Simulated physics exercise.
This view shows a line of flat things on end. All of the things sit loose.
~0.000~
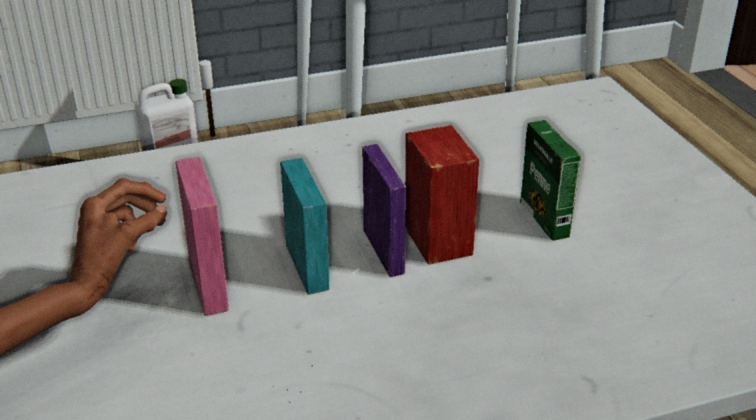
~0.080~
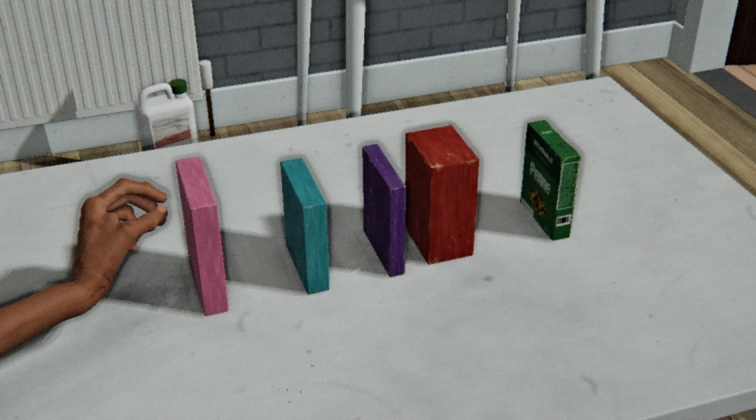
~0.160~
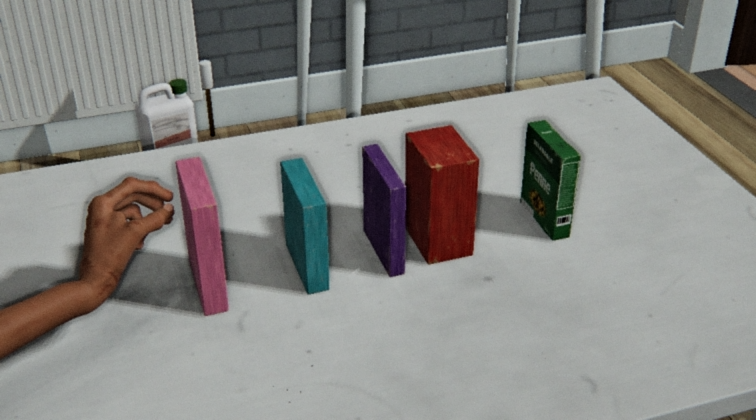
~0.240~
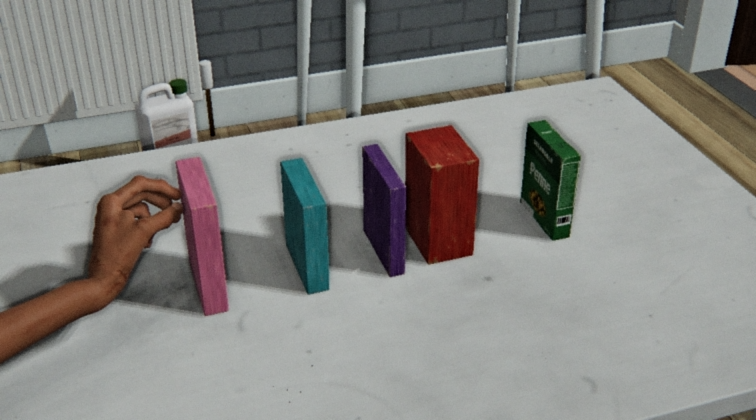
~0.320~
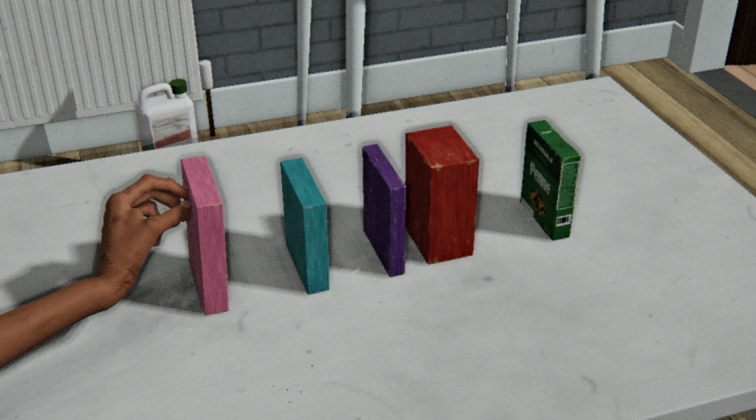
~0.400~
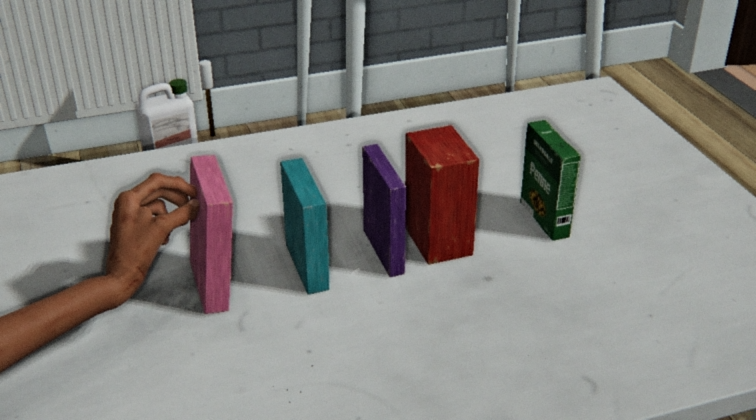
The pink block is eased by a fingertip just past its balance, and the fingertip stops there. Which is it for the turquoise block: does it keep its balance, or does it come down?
It comes down.
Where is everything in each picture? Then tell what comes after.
Turquoise block (305, 226); red block (440, 195), in the first frame.
Red block (440, 195); purple block (383, 210), in the second frame.
Red block (440, 195); purple block (383, 210), in the third frame.
Red block (440, 195); purple block (383, 210), in the fourth frame.
Pink block 2° over; red block (440, 195); purple block (383, 210), in the fifth frame.
Pink block 7° over; turquoise block (305, 226); red block (440, 195), in the sixth frame.
After 0.70 s, pink block 34° over.
After 0.80 s, pink block 53° over; turquoise block tipped 19° from how it was near (322, 222).
After 0.90 s, pink block 70° over; turquoise block tipped 50° from how it was near (349, 225); purple block tipped 14° from how it was.
At rest (1.6 s), tipped over on the table, turquoise block; left askew, red block and purple block. Seen from the same camera at the end, turquoise block near (351, 226).
